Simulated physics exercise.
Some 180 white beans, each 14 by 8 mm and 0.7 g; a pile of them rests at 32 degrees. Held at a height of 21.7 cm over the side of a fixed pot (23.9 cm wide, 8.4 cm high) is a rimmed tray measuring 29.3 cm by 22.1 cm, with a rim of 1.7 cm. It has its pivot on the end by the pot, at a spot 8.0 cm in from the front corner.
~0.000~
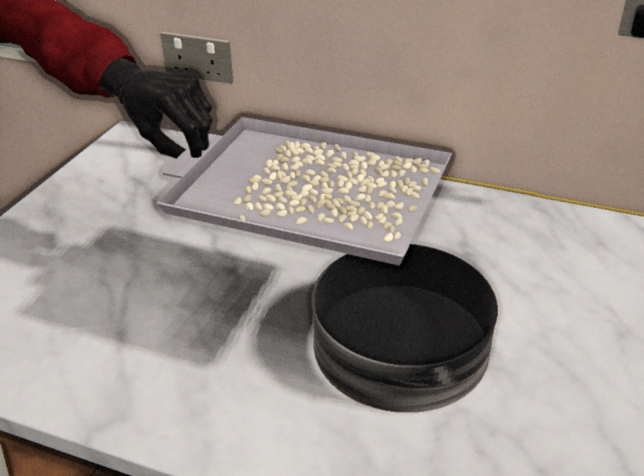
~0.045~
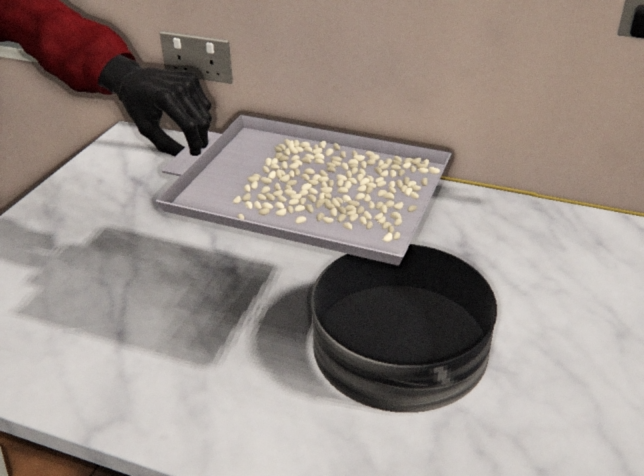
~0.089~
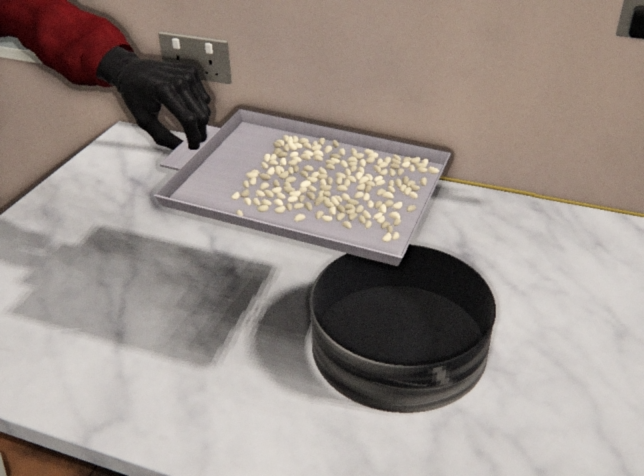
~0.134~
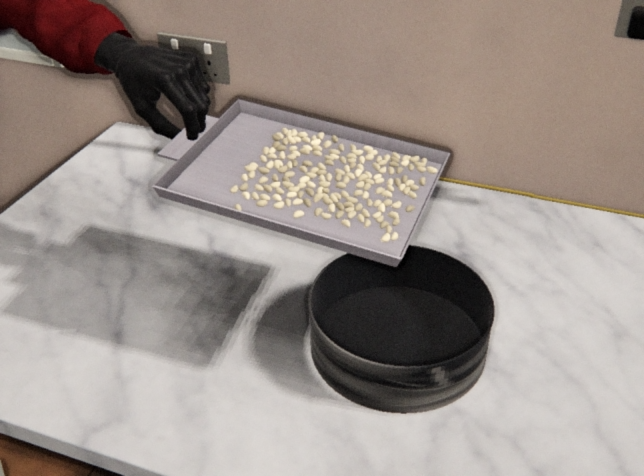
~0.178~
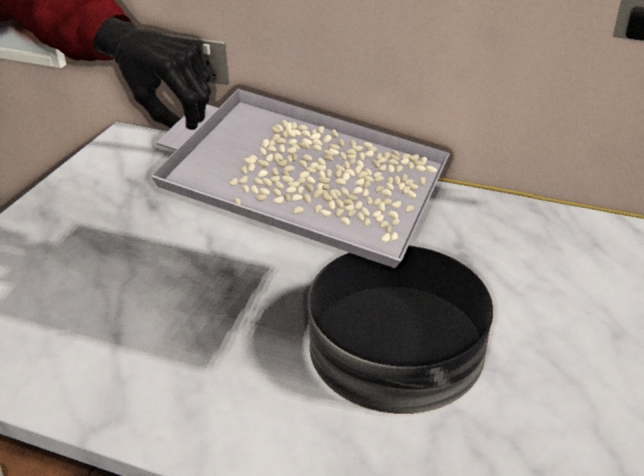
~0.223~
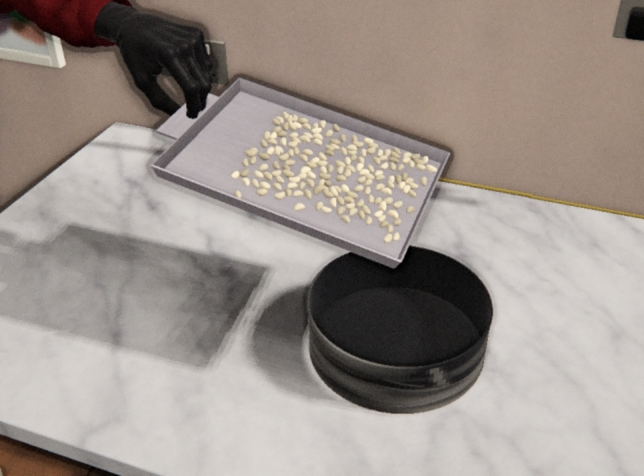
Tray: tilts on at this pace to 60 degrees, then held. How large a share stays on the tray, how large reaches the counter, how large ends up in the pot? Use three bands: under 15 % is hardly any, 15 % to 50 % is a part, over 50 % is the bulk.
Shares - tray: The bulk; counter: Hardly any; pot: A part.
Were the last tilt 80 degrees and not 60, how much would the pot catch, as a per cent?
Roughly 80 percent.
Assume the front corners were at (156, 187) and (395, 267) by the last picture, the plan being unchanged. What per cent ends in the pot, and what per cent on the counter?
The pot gets 35 and the counter 30.
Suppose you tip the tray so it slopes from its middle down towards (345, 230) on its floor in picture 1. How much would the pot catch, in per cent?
I'd say close to 25 %.
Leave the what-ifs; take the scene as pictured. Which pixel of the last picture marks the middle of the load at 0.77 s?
At about (413, 198).
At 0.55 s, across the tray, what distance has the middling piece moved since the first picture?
By then it sits near 4 cm from where it began.
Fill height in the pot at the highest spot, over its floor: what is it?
Height: Approx. 1.0 cm.
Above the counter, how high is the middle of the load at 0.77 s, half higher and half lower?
Roughly 24 cm.
After 0.55 s, tilt 35 degrees; the tray holds 100 %, the pot 0 %.
After 0.77 s, tilt 51 degrees; the tray holds 100 %, the pot 0 %.
After 1.10 s, tilt 60 degrees; the tray holds 75 %, the pot 15 %.
By 2.4 s all is still; tray 70 %, counter 5 %, pot 25 %.
